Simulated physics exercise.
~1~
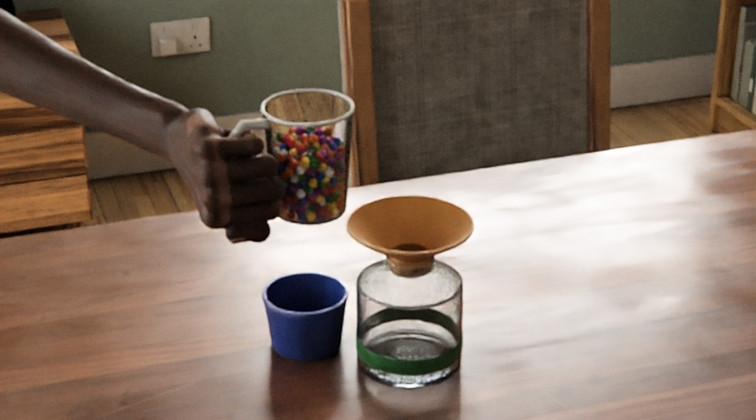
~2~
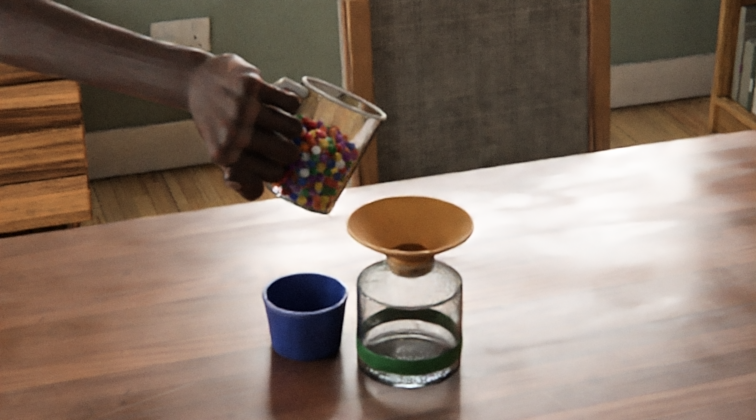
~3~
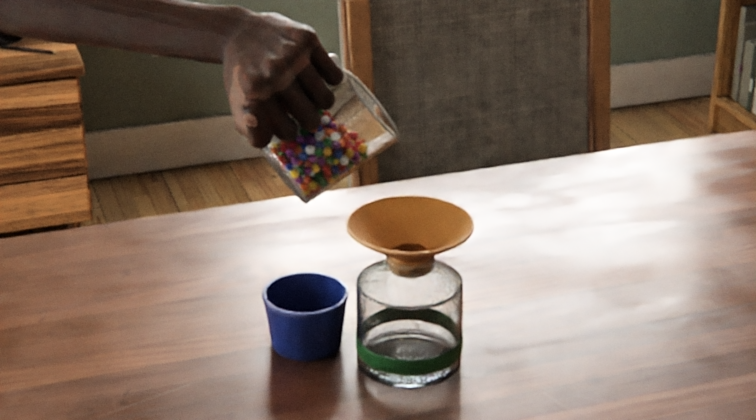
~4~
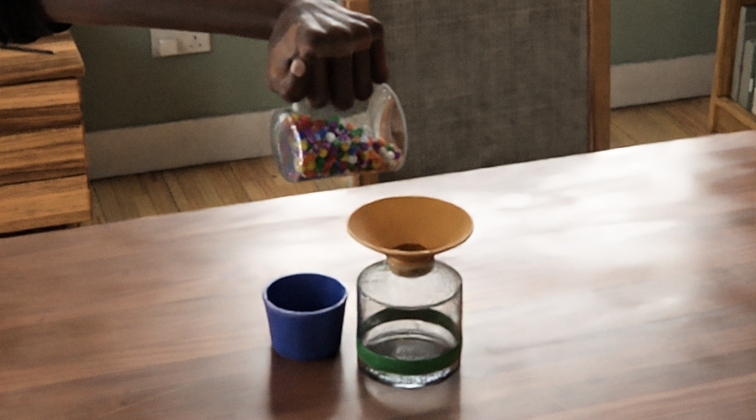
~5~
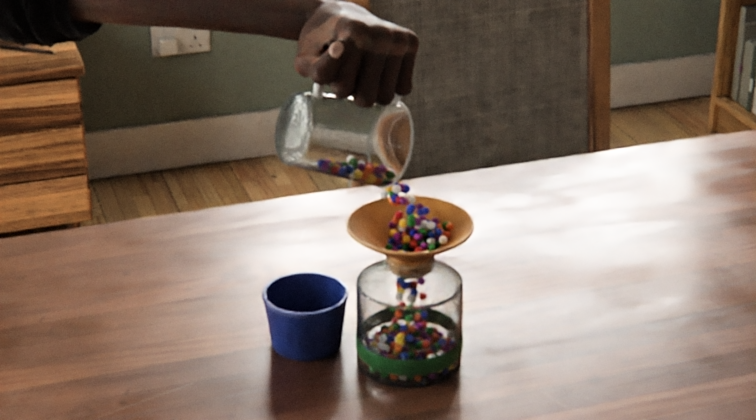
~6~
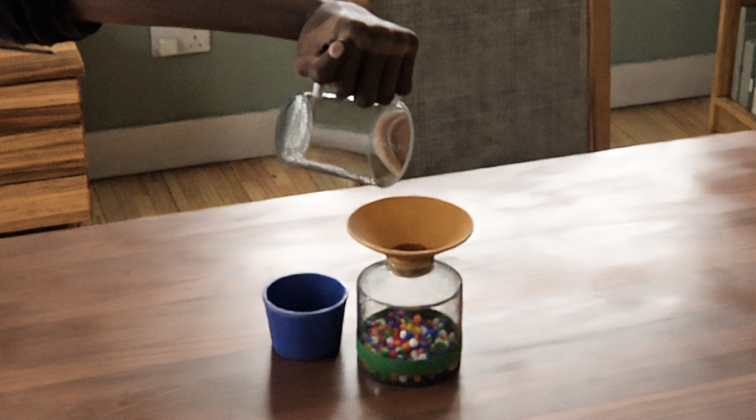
A wooden table stands in a room with a grey-backed chair behind it, seen from slightly above by a still camera. On it sit a small blue dish and, to its right, a clear glass jar with a green band, topped by a wide orange funnel. A hand reaching in from the left holds a clear cup of multicoloured beads above them. The hand tips the cup further and further over toward the funnel. Beads spill into the funnel and drop through into the jar. Finally the tilted cup is empty, the beads rest in the jar, and the dish remains empty.
